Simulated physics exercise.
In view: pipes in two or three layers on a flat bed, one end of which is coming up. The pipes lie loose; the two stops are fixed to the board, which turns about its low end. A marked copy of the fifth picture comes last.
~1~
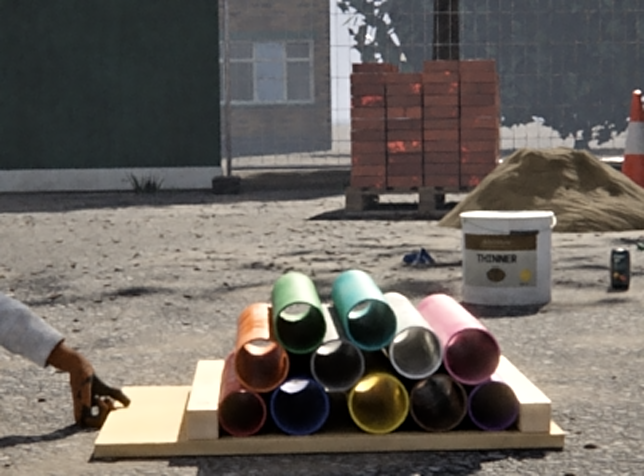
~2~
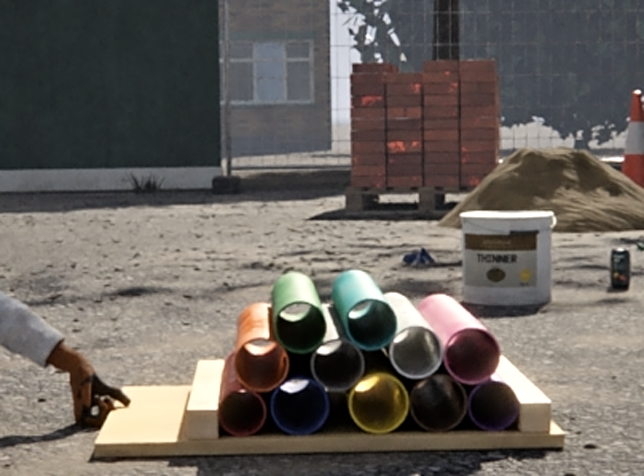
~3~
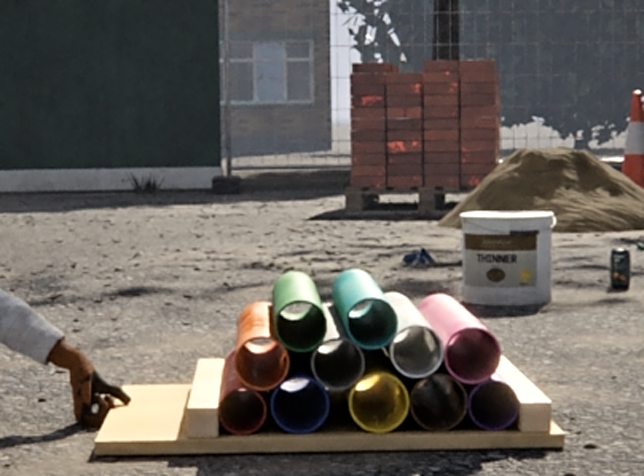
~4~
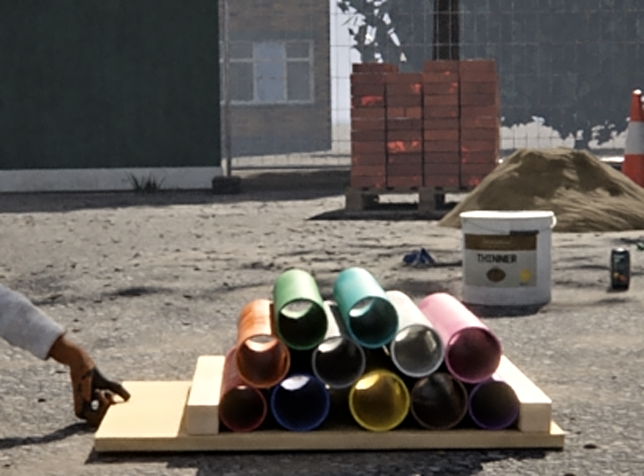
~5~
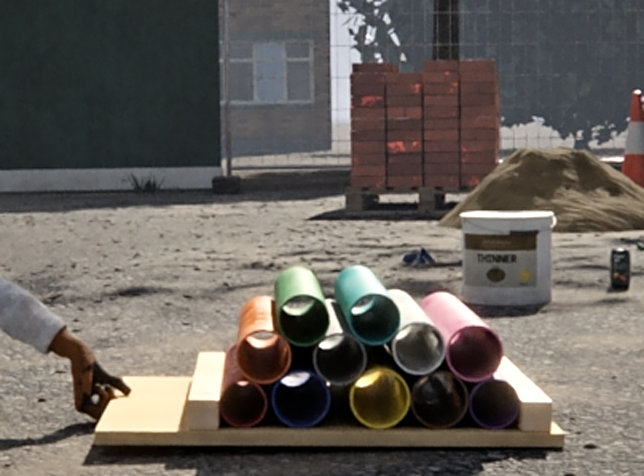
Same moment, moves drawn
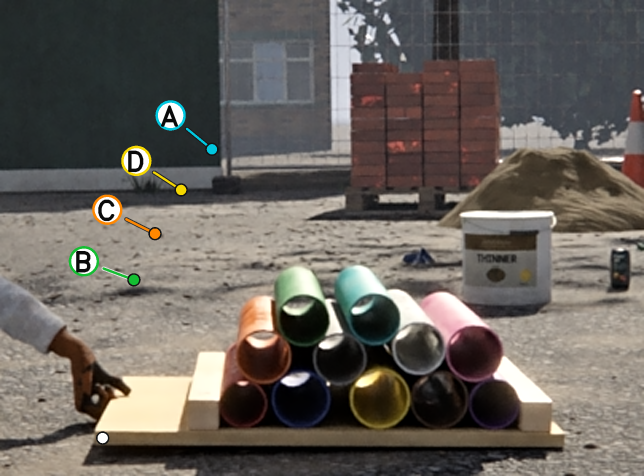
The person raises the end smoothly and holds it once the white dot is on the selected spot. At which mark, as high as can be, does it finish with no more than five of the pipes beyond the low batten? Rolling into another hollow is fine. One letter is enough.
The highest mark that will do is D.
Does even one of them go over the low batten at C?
At C: Yes.
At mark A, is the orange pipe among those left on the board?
The orange pipe: No.
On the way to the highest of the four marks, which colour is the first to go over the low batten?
It is the pink one.
On the marked copy, A at (212, 149); B at (134, 280); C at (155, 234); D at (181, 190); the white dot at (103, 438).
Following D. Soon after the start, board at 19°.
Later, board at 34°.
In the end, board at 34°, five over the low batten.
As for the rest, A six over the low batten; B three over the low batten (white, pink, turquoise); C five over the low batten.
